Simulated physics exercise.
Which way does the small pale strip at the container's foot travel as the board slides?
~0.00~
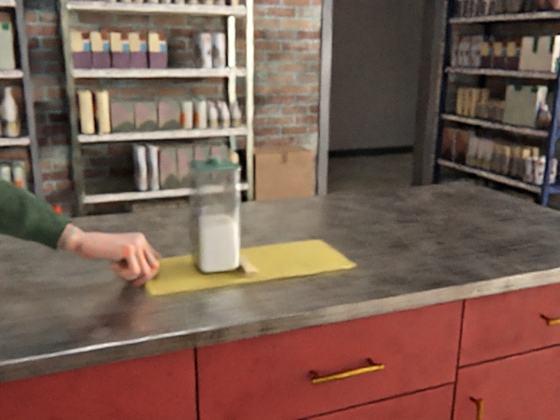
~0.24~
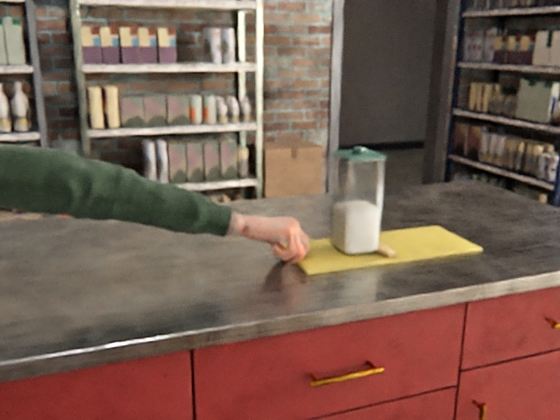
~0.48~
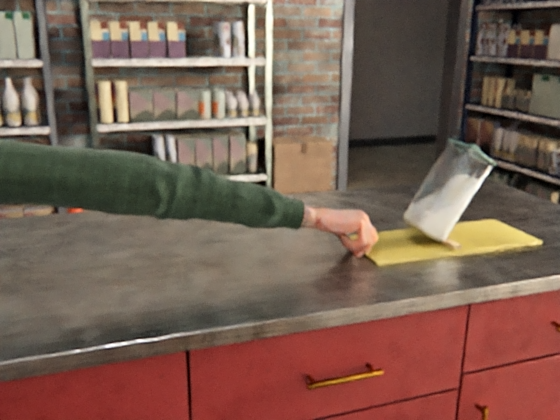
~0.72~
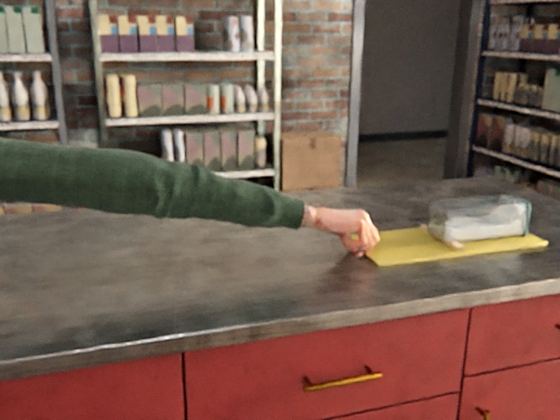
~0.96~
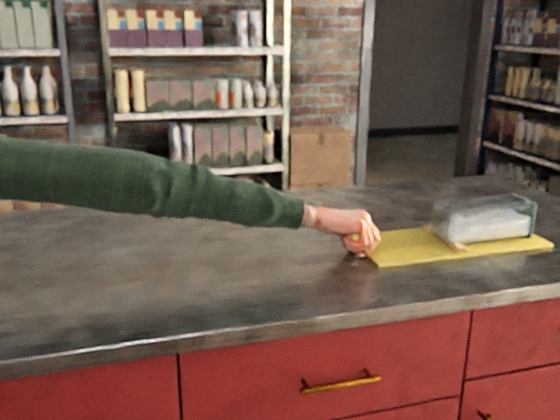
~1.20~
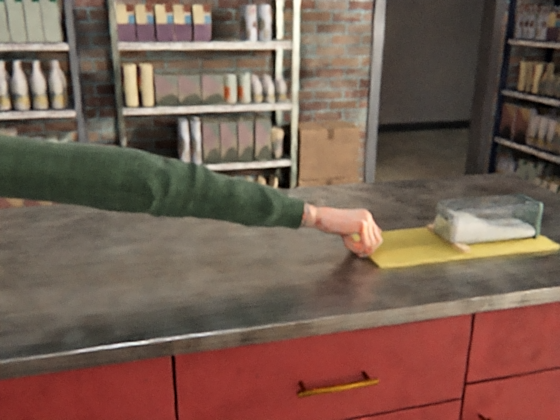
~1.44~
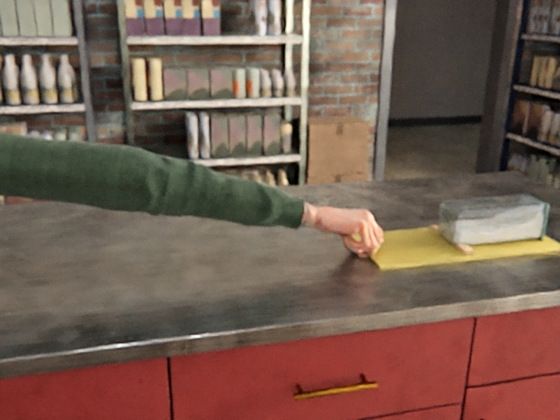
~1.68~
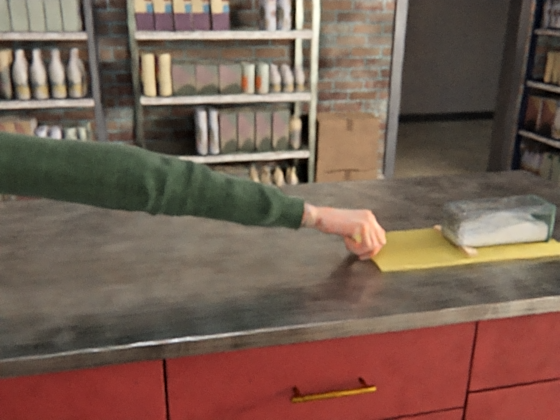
The small strip moves to the right, along with the yellow board.
A clear container with a green cap, partly filled with something white, stands on a yellow board on a grey counter, seen from the front and slightly above. Red drawers with brass-coloured handles are below, and stocked shelves line a brick wall behind. A hand in a green sleeve holds the board's left end as the board slides to the right, a small pale strip lying at the container's foot. The container tips over to the right and lands on its side. It stays lying on the board, cap end to the right, with the hand still at the left end.
